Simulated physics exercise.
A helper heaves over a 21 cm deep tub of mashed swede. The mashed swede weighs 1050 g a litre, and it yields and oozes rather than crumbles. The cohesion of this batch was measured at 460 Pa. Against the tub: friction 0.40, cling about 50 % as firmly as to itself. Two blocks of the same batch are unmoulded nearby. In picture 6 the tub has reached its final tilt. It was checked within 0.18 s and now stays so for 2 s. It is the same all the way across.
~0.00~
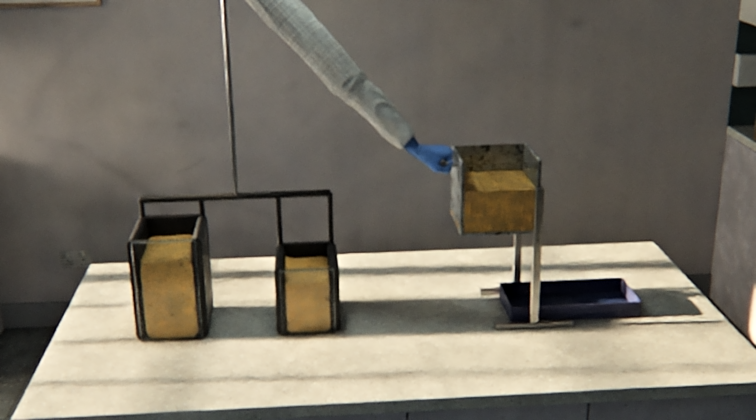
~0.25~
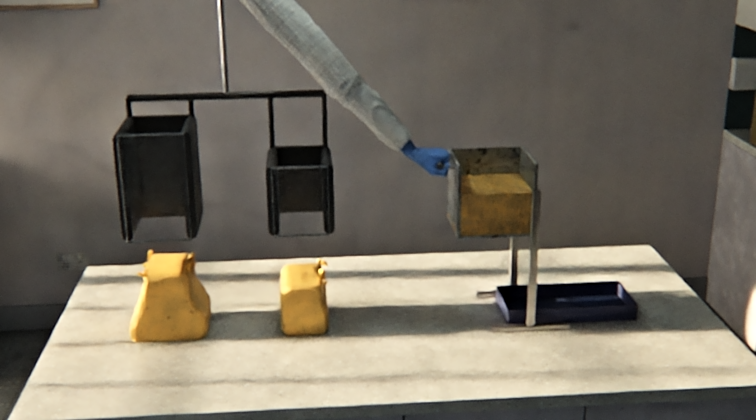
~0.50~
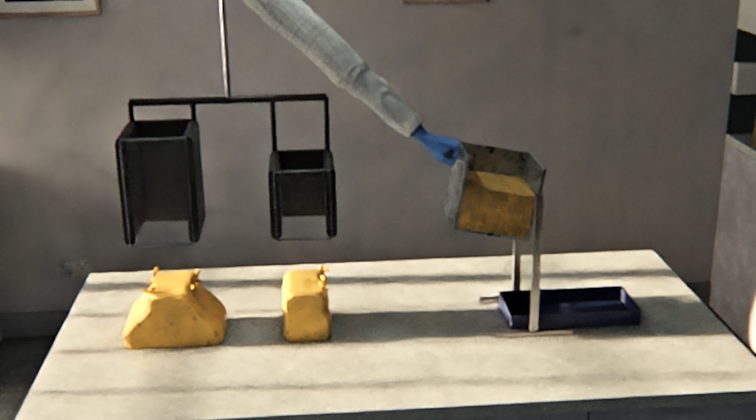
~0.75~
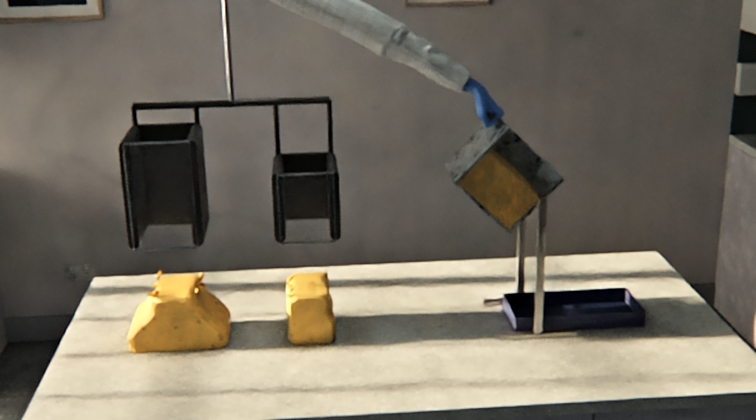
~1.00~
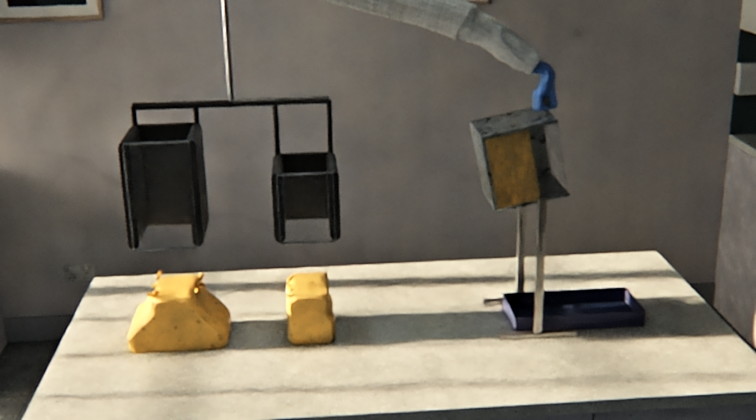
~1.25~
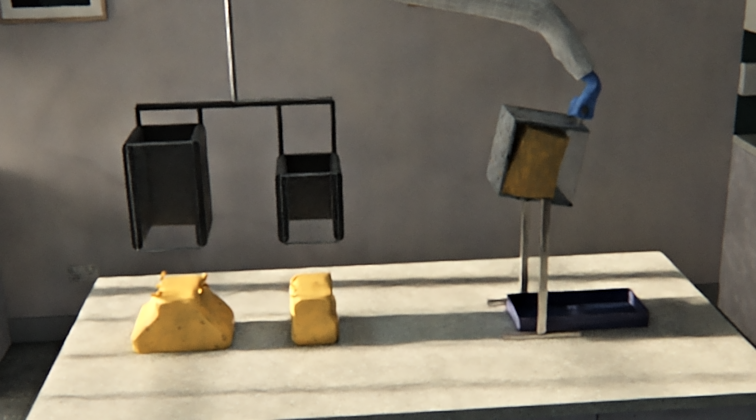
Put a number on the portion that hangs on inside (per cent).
The portion that hangs on inside is near 50 %.
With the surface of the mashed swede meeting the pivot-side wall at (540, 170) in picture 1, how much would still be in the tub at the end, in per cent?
It would be near 35 %.
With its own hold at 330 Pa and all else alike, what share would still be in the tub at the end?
Then about 45 %.
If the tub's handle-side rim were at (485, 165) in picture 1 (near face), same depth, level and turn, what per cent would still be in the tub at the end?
Then about 100 %.
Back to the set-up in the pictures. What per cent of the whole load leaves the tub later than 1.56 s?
About 10 %.
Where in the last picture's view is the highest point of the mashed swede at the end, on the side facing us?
Around (534, 172).
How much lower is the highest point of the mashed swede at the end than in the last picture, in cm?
Some 13 cm.
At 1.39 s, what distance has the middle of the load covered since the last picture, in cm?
Roughly 5 cm.
After 1.39 s, the tub is at 101 degrees and holds 97 %.
After 1.56 s, the tub is at 101 degrees and holds 60 %.
After 1.73 s, the tub is at 101 degrees and holds 50 %.
After 1.90 s, the tub is at 101 degrees and holds 50 %.
After 3.25 s, at the end, the tub is at 101 degrees and holds 50 %.
